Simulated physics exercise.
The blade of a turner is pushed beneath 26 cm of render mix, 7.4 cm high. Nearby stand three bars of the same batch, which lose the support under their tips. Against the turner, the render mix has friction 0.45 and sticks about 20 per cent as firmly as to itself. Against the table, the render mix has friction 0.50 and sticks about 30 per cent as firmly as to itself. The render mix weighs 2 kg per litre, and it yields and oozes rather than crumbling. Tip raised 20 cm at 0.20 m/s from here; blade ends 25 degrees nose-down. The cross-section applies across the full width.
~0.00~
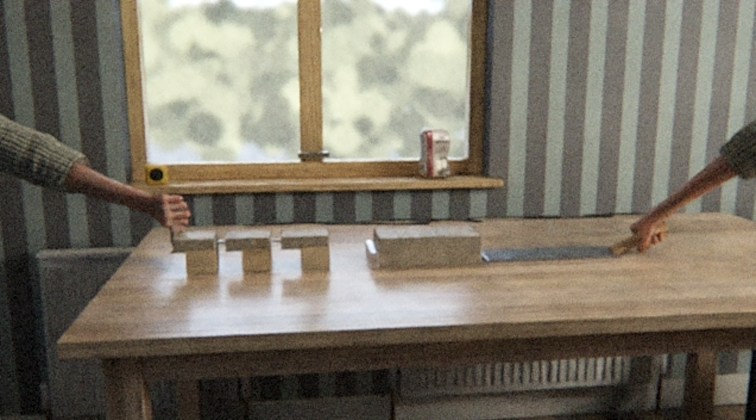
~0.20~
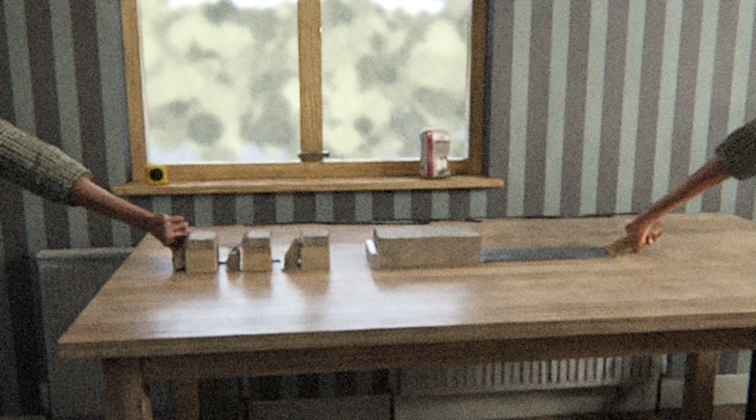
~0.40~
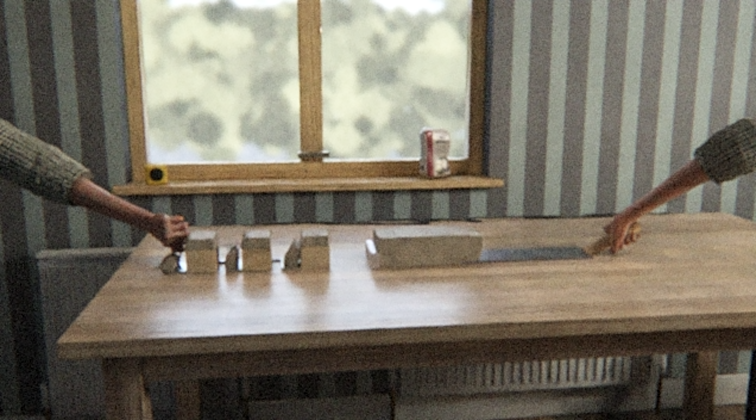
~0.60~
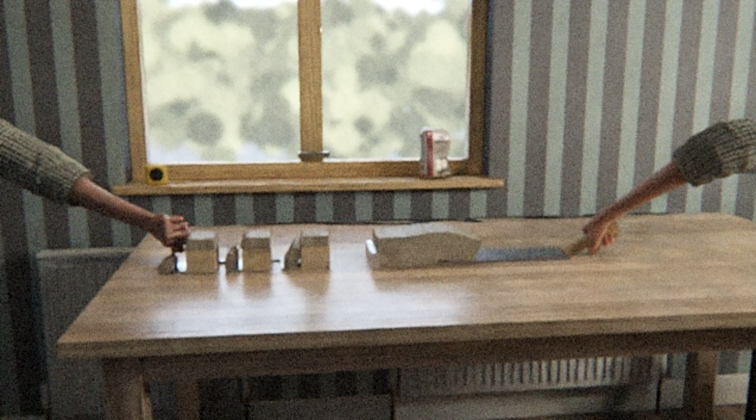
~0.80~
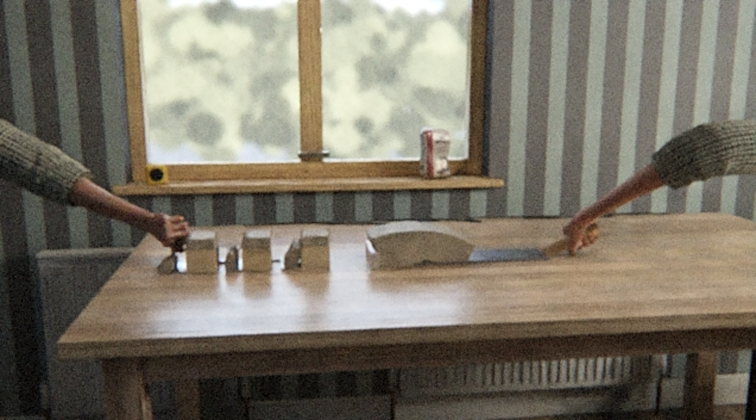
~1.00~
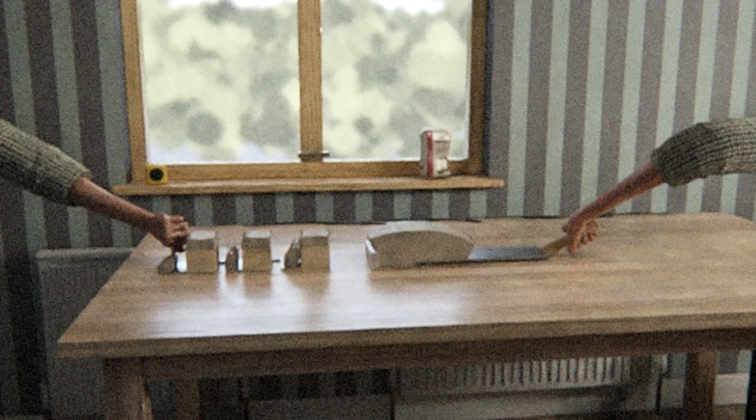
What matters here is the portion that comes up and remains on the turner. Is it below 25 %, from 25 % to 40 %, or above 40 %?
Below 25 %.
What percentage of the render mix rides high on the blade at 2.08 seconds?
Some 50 %, give or take.
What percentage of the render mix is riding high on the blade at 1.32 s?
I'd put it at some 12 in a hundred.
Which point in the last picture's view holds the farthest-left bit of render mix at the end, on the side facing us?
Near (332, 257), I'd say.
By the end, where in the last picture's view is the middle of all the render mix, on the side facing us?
Estimated pixel: (390, 251).
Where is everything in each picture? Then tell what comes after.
In the first picture, handle end of the blade at (621, 257), not yet moved; top of the render mix at (440, 236); bar tips down by 0, 0, 0 (left to right).
In the second picture, handle end of the blade at (615, 257), moved 1.5 cm; top of the render mix at (440, 236); bar tips down by 5.0 cm, 5.6 cm, 5.6 cm (left to right).
In the third picture, handle end of the blade at (593, 258), moved 7.5 cm; top of the render mix at (451, 235); bar tips down by 5.6 cm, 5.6 cm, 5.6 cm (left to right).
In the fourth picture, handle end of the blade at (571, 259), moved 14 cm; top of the render mix at (443, 232); bar tips down by 5.6 cm, 5.7 cm, 5.6 cm (left to right).
In the fifth picture, handle end of the blade at (550, 260), moved 19 cm; top of the render mix at (420, 230); bar tips down by 5.6 cm, 5.7 cm, 5.6 cm (left to right).
In the sixth picture, handle end of the blade at (549, 258), moved 19 cm; top of the render mix at (422, 230); bar tips down by 5.6 cm, 5.7 cm, 5.6 cm (left to right).
After 1.32 s, the tip is 6.7 cm up.
After 1.70 s, the tip is 14 cm up.
After 2.08 s, the tip is 20 cm up and 50 % is riding high on the blade.
After 2.46 s, the tip is 20 cm up and 23 % is riding high on the blade.
After 3.00 s, at the end, the tip is 20 cm up and 0 % is riding high on the blade.
